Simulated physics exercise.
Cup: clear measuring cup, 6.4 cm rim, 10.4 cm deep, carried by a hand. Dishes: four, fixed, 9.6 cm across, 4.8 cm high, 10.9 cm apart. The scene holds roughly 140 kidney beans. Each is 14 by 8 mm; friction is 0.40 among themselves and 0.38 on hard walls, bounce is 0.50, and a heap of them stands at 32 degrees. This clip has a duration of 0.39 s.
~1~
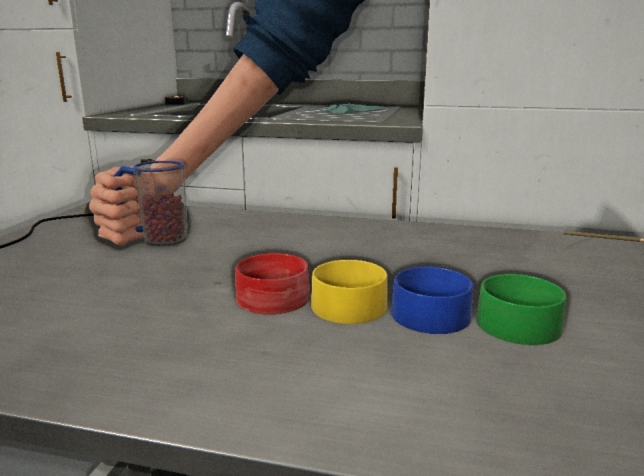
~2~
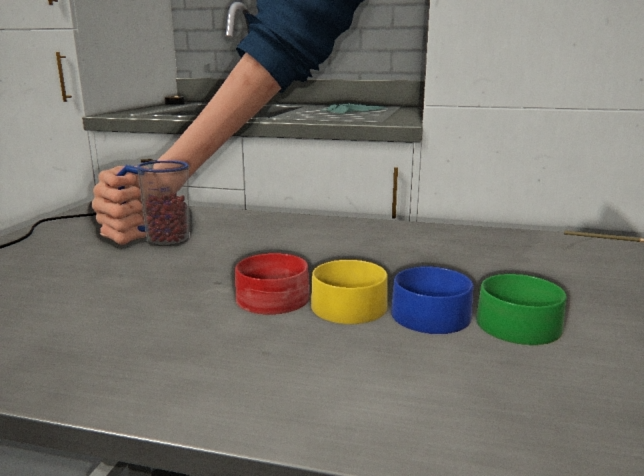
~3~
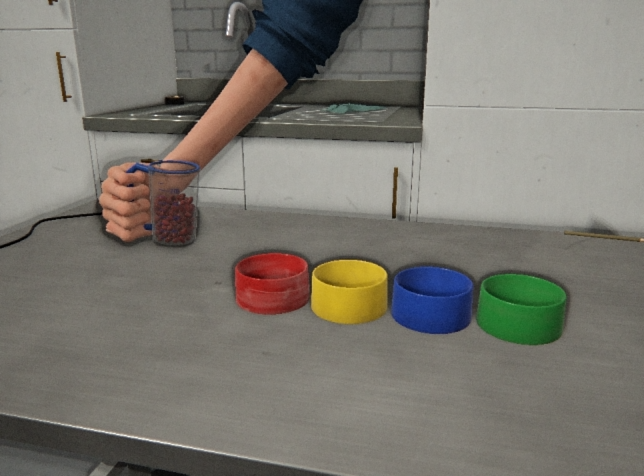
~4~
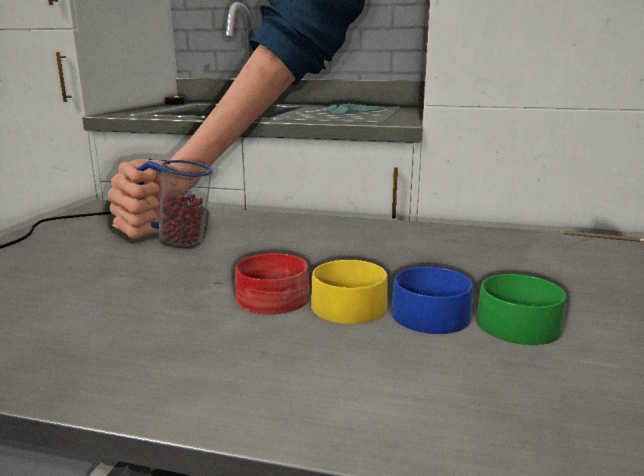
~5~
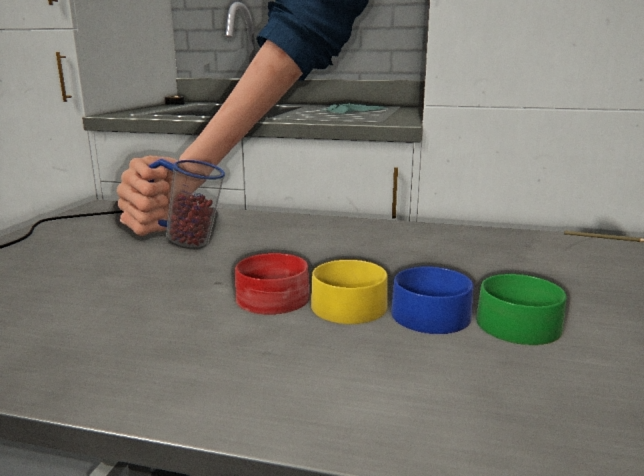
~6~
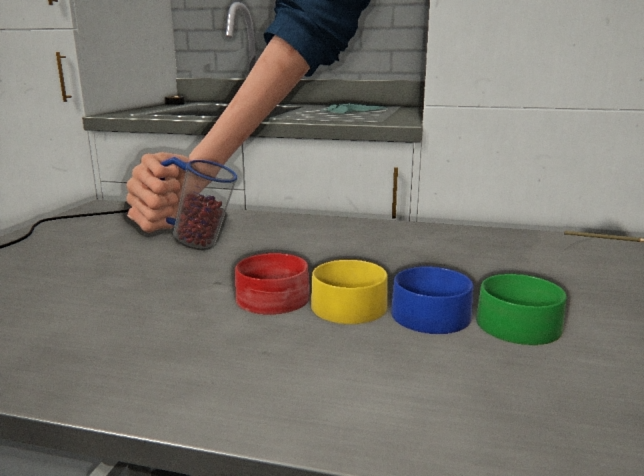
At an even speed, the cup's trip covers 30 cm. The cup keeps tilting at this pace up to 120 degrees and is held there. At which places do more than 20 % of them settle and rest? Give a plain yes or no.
Red dish - no, blue dish - yes, green dish - no, yellow dish - no, counter - no.
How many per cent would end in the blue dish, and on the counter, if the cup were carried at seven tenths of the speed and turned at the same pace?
Blue: 70; counter: 20.
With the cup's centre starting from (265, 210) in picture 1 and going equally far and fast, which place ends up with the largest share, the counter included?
Top spot: Green.
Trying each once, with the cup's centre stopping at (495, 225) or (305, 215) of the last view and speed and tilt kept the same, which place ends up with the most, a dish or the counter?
Green, then yellow.
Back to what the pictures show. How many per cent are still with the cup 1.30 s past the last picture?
I'd estimate some 100 per cent of the load.
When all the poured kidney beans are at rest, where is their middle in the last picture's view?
Centre at rest, approx.: (431, 302) px.
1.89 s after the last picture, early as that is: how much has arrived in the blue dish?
Close to 85 per cent at that point.
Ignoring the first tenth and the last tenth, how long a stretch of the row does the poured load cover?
About 5 cm.
Then, 0.78 s after the last picture, tilt 66 degrees; cup holds 100 %.
Then, 1.30 s after the last picture, tilt 98 degrees; cup holds 100 %.
Then, 1.89 s after the last picture, tilt 120 degrees; cup holds 15 %, blue 85 %.
In the end, red 0 %, blue 100 %, green 0 %, yellow 0 %, counter 0 %.
